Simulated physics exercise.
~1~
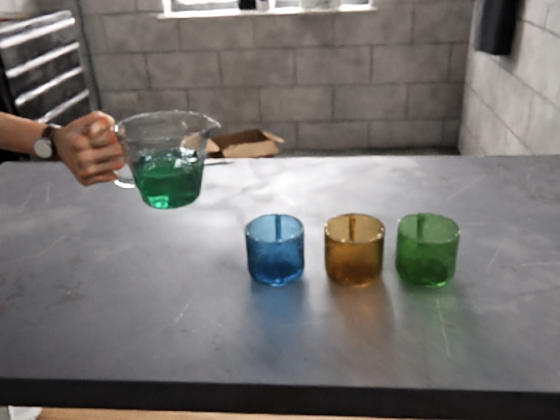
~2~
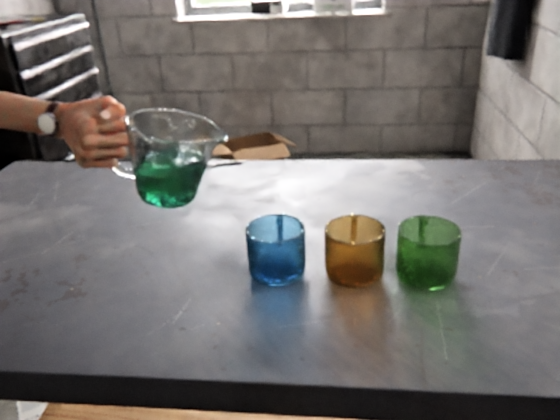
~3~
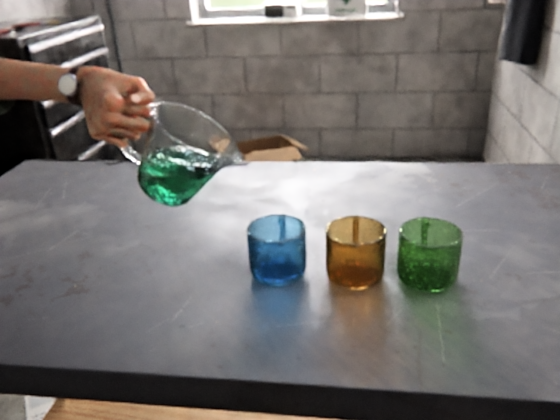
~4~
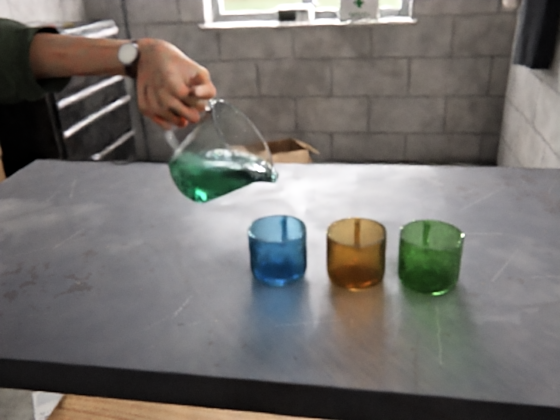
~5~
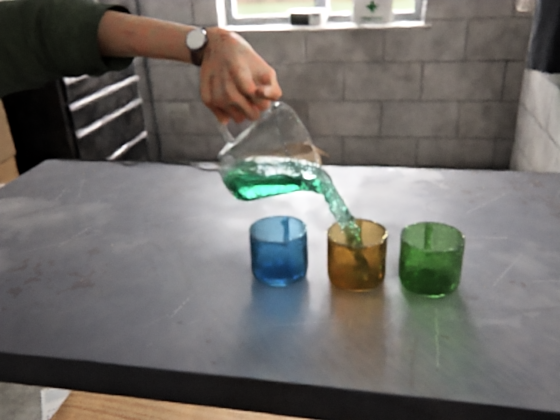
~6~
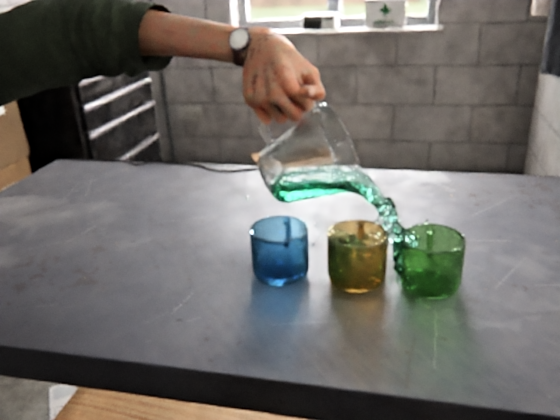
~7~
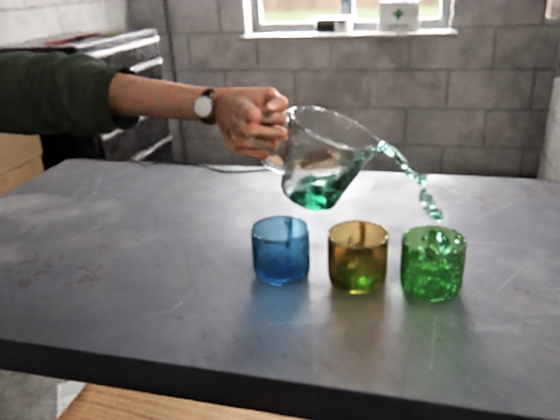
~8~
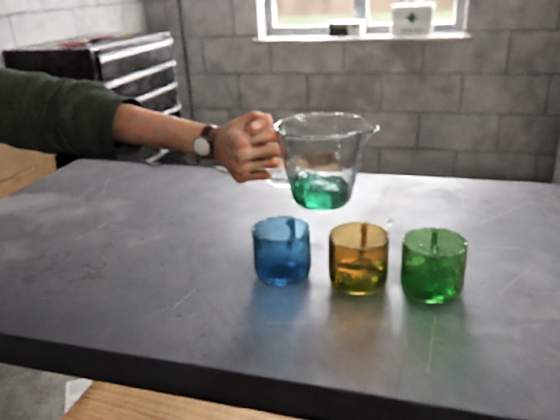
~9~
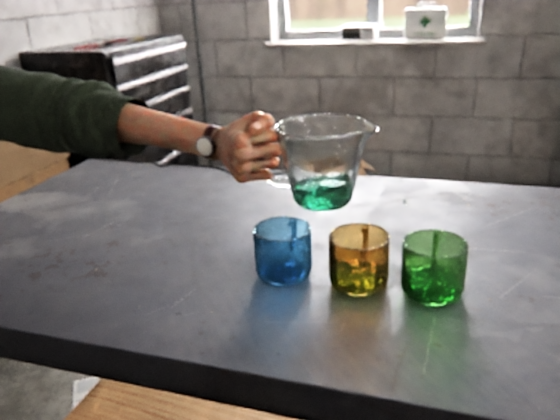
In a room with grey block walls, a dark table is seen from the front and slightly above, with a window behind. Blue, amber and green glass mugs stand in a row from left to right, while a hand at the left holds a clear jug of green liquid. The hand tips the jug rightwards and carries it right, pouring first into the amber mug, then into the green one. It levels the jug as the last drops fall, while the view drifts slightly sideways. Finally, the blue mug looks empty, the other two hold liquid, and some remains in the jug.
